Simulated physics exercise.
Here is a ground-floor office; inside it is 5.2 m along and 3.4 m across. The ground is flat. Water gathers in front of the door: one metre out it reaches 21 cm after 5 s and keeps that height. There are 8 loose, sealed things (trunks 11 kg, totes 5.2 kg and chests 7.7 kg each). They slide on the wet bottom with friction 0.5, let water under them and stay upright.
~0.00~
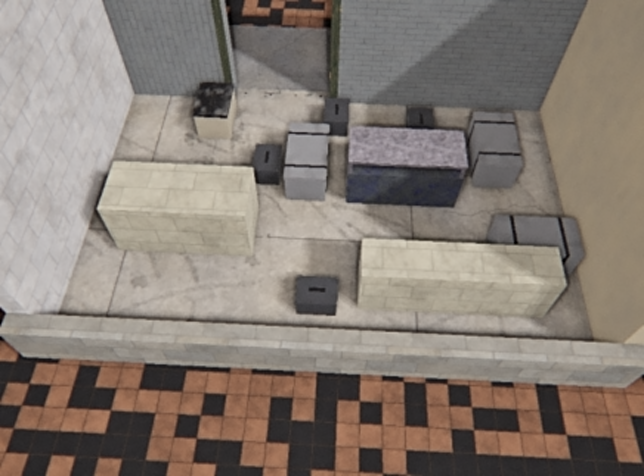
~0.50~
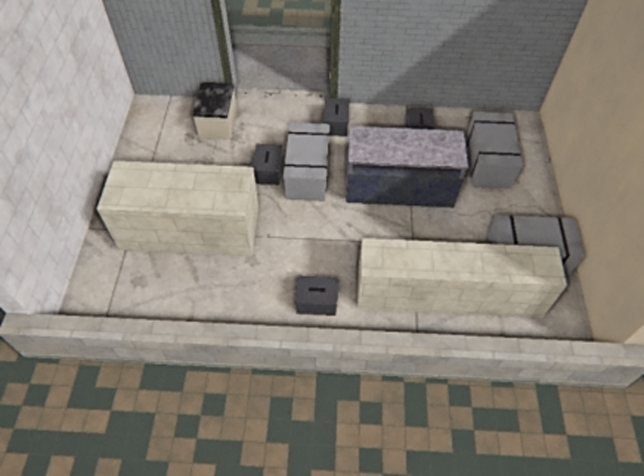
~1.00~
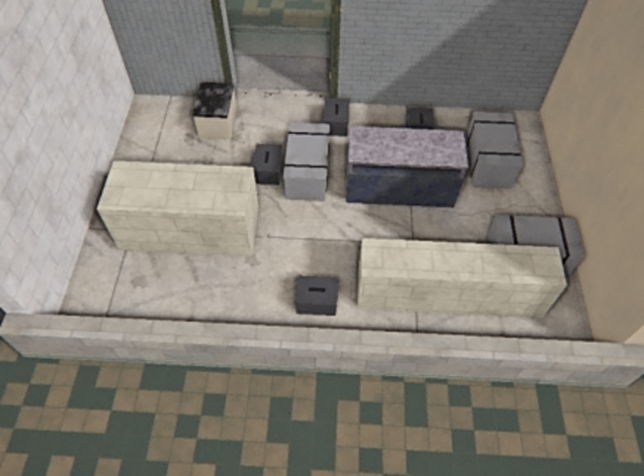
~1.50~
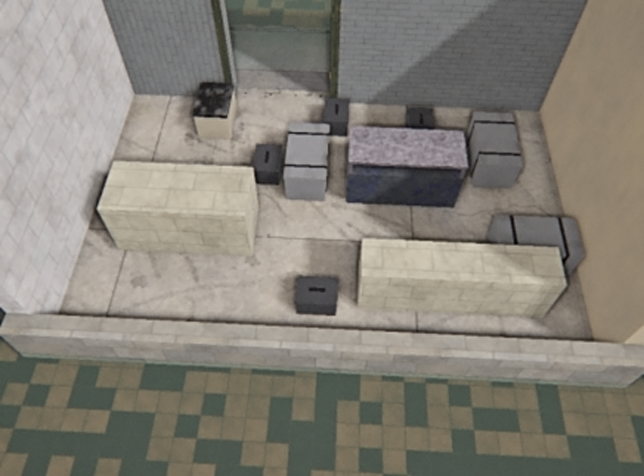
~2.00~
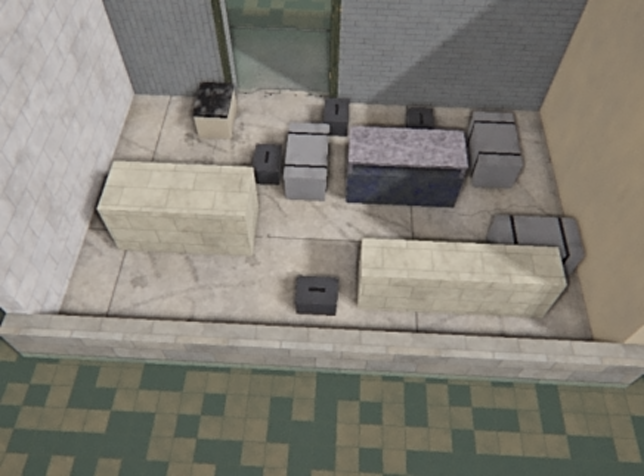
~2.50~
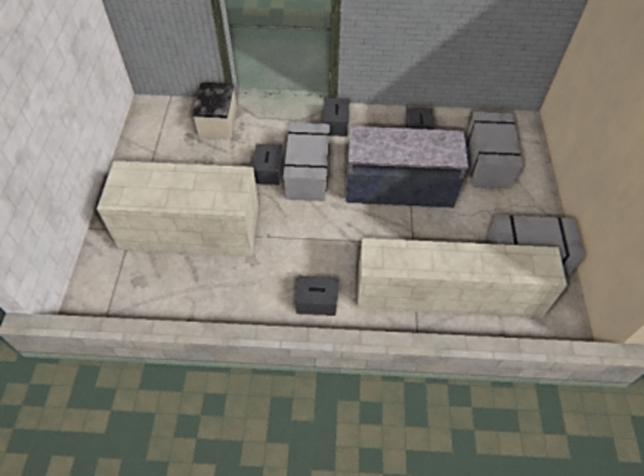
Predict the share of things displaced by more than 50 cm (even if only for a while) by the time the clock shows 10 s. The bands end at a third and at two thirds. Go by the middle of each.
That comes to one to two thirds.
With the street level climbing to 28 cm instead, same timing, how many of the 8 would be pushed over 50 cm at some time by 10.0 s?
In that case 6 of them.
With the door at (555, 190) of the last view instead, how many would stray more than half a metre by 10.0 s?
In that case 6 of them.
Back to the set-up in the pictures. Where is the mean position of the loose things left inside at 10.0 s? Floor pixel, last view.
At about (370, 213).
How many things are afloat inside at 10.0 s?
5 of them.
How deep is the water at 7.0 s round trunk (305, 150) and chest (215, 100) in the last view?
About 7 and 3 cm.
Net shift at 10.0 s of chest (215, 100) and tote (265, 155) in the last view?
In turn: 80 cm, 200 cm.
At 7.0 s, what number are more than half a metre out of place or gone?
I count 2.
After 3.5 s 0 of 8 are over 50 cm from their spots; 0 afloat.
After 4.5 s 0 of 8 are over 50 cm from their spots; 0 afloat.
After 7.0 s 2 of 8 are over 50 cm from their spots; 2 afloat.
After 10.0 s 4 of 8 are over 50 cm from their spots, and 4 have been at some point; 5 afloat.
